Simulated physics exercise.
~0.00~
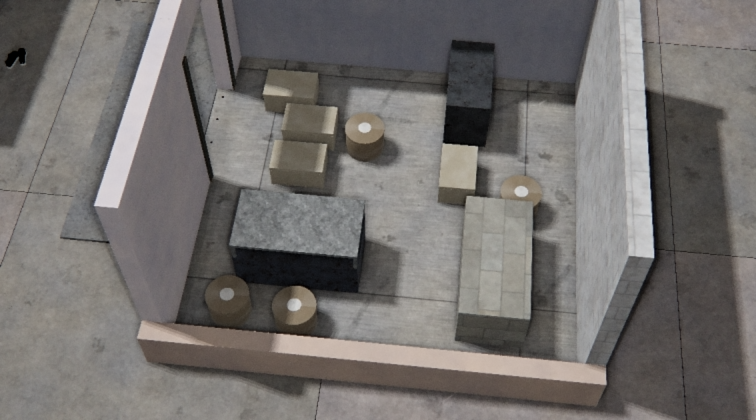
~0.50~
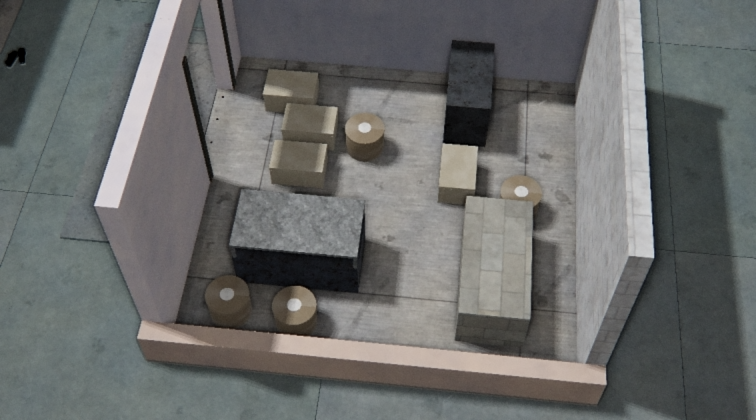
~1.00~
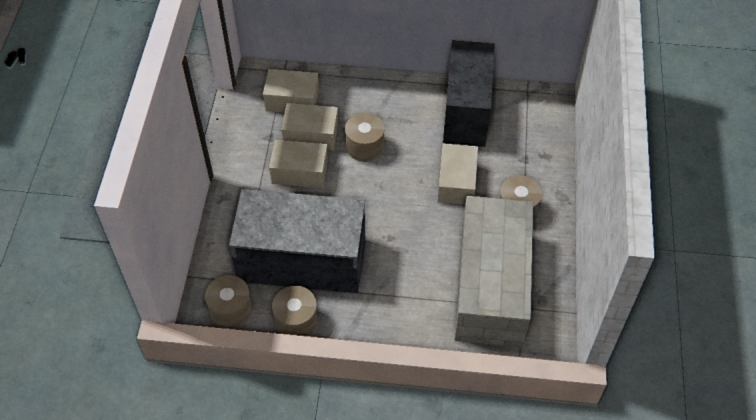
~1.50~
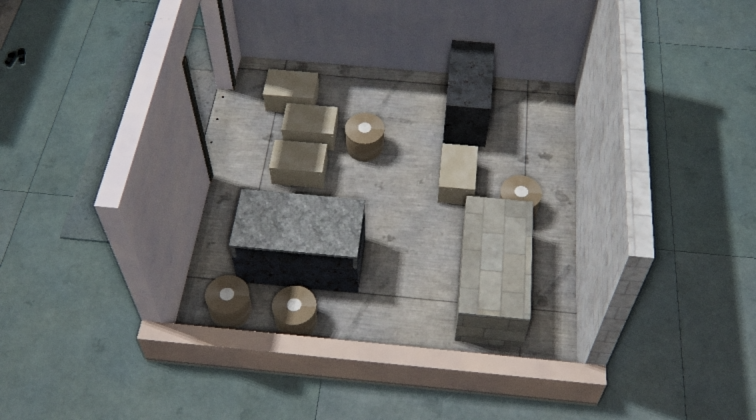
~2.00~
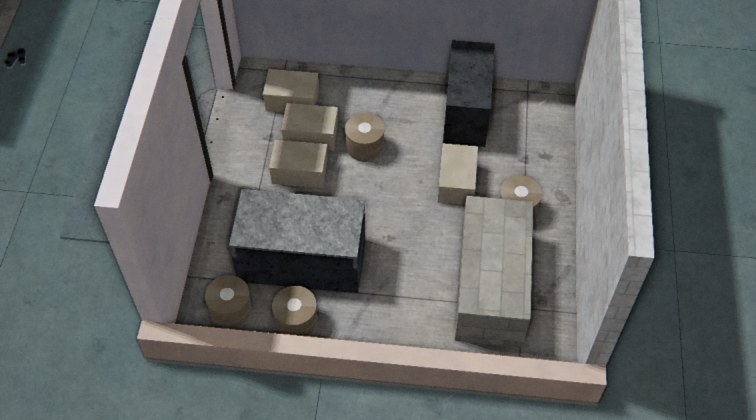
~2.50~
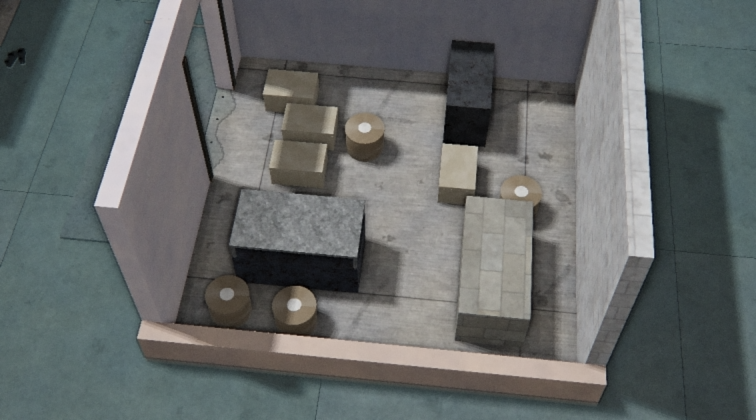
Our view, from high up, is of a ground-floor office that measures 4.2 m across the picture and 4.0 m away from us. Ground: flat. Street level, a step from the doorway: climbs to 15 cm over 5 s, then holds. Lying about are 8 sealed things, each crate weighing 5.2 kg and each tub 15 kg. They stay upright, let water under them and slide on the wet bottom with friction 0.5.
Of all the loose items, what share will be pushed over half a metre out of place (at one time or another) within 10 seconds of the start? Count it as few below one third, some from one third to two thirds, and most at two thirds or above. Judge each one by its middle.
Some.
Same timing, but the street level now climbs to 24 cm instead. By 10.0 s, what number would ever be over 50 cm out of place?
Count: 6.
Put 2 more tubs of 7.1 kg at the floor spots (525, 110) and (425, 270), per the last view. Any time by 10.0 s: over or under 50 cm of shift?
Order as asked - inside the cutoff and beyond the cutoff.
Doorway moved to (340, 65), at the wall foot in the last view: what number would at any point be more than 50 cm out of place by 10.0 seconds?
Result: 4.
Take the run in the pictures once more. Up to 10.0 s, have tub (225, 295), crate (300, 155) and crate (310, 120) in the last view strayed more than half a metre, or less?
Same order as the question: Smaller, greater, greater.
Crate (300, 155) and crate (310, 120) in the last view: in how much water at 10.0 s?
About 4 and 8 cm.
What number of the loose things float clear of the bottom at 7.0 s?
By my count, 2.
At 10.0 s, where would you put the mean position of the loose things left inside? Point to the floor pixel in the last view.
I'd put it around (389, 217).
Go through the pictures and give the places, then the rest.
In the first frame, a crate at (298, 156), on the bottom; a crate at (310, 118) rests on the ground; water covers 0.0 m2; 0 of 8 have shifted.
In the second frame, a crate at (298, 156), on the bottom; a crate at (310, 118), on the bottom; 0.0 m2 under water; 0 of 8 have shifted.
In the third frame, a crate at (298, 156) rests on the ground; a crate at (310, 118), on the bottom; water covers 0.0 m2; 0 of 8 have shifted.
In the fourth frame, a crate at (298, 156) rests on the ground; a crate at (310, 118), on the bottom; 0.0 m2 under water; 0 of 8 have shifted.
In the fifth frame, a crate at (298, 156), on the bottom; a crate at (310, 118) rests on the ground; 0.0 m2 under water; 0 of 8 have shifted.
In the sixth frame, a crate at (298, 156) rests on the ground; a crate at (310, 118), on the bottom; water covers 0.0 m2; 0 of 8 have shifted.
After 3.5 s 0 of 8 are over 50 cm from their spots; 0 afloat.
After 4.5 s 0 of 8 are over 50 cm from their spots; 0 afloat.
After 7.0 s 3 of 8 are over 50 cm from their spots; 2 afloat.
After 10.0 s 4 of 8 are over 50 cm from their spots, and 4 have been at some point; 4 afloat.
